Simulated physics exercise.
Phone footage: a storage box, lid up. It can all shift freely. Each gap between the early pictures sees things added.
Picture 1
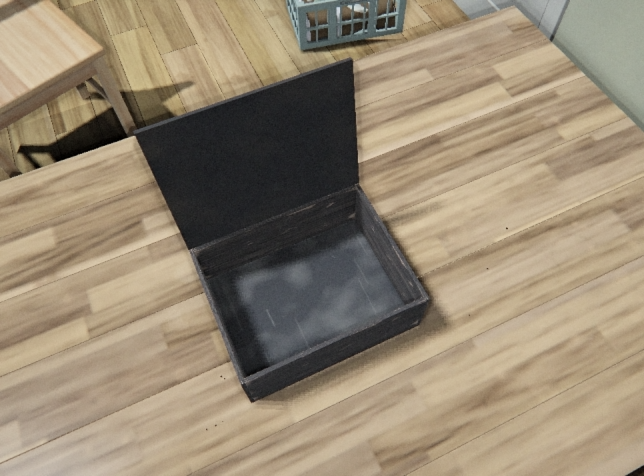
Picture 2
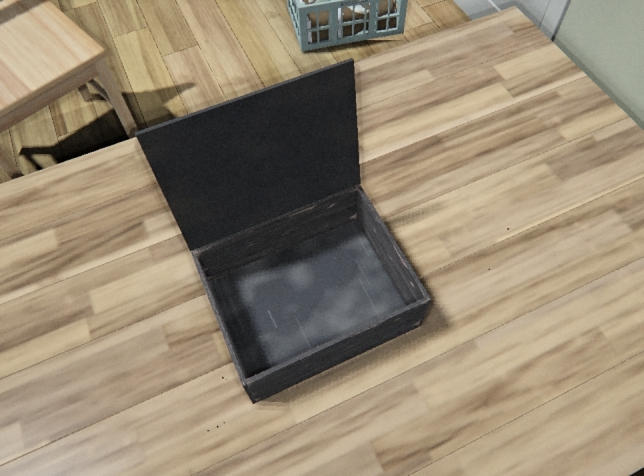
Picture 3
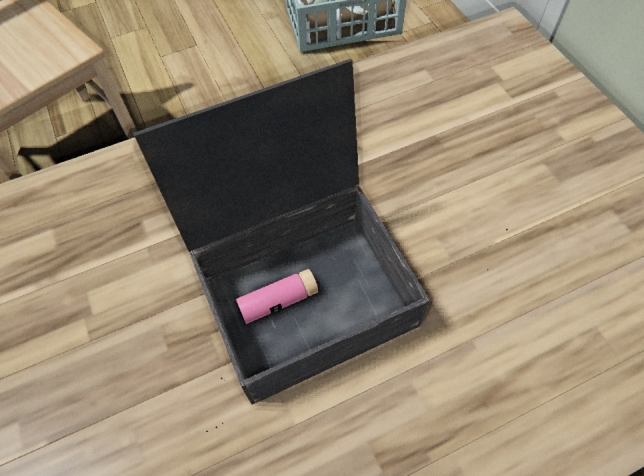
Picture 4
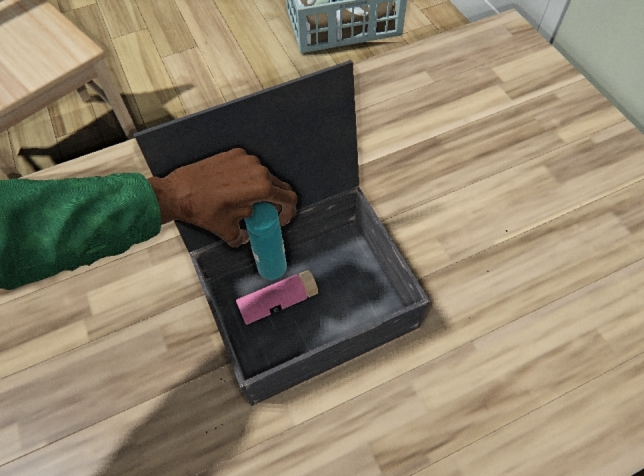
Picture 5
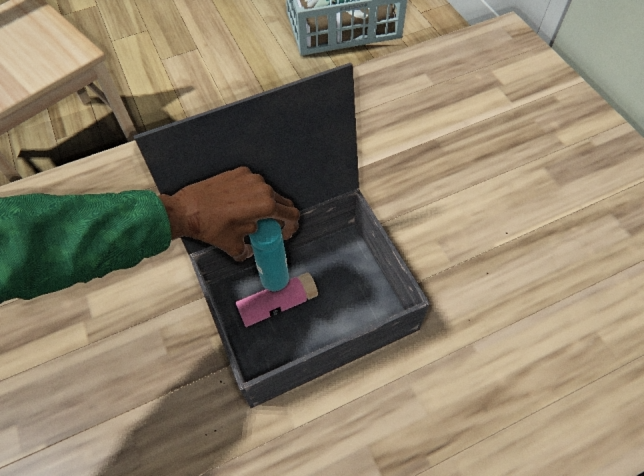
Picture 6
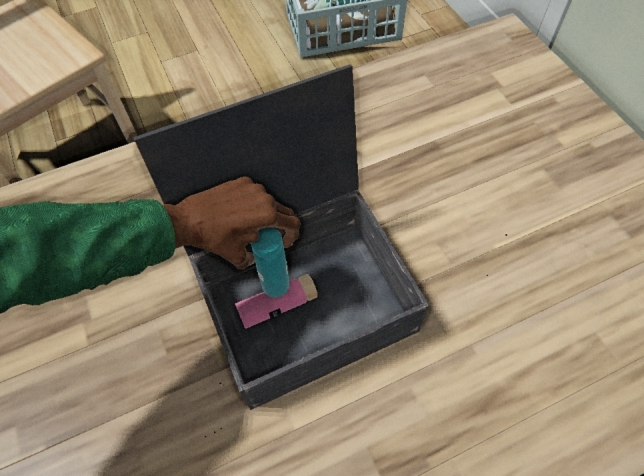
We see an open, empty dark box on a wooden table, then a pink shaker lying inside it. A hand in a green sleeve holds a turquoise shaker above the pink one and lowers it slightly into the box.
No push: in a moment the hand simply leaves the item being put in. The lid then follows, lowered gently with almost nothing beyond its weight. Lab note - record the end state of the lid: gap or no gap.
End state: No gap.
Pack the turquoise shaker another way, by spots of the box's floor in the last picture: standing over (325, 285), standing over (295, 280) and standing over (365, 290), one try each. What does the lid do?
So: First open, second shut tight, third open.
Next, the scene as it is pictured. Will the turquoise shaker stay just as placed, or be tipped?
By the end the turquoise shaker has leaned over.
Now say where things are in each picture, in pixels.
In the first frame, the last thing is not in view yet.
In the second frame, the last thing is not in view yet.
In the third frame, the last thing is not in view yet; pink shaker (278, 296).
The fourth frame shows still above its spot; turquoise shaker (267, 243); pink shaker (278, 297).
The fifth frame shows still above its spot; turquoise shaker (270, 257); pink shaker (277, 299).
The sixth frame shows put in, still held; turquoise shaker (271, 264); pink shaker (277, 301).
Then, 0.70 s on from there, turquoise shaker on its side near (284, 302); pink shaker shifted well along.
Then, 1.60 s on from there, lid 57° above the rim; turquoise shaker on its side near (292, 316); pink shaker shifted well along.
Then, 2.00 s on from there, lid 2° above the rim; turquoise shaker on its side near (291, 316); pink shaker shifted well along.
In the end, lid shut; toppled in the box, turquoise shaker; moved from the start, pink shaker. At the end, from the last picture's camera, turquoise shaker near (299, 302).
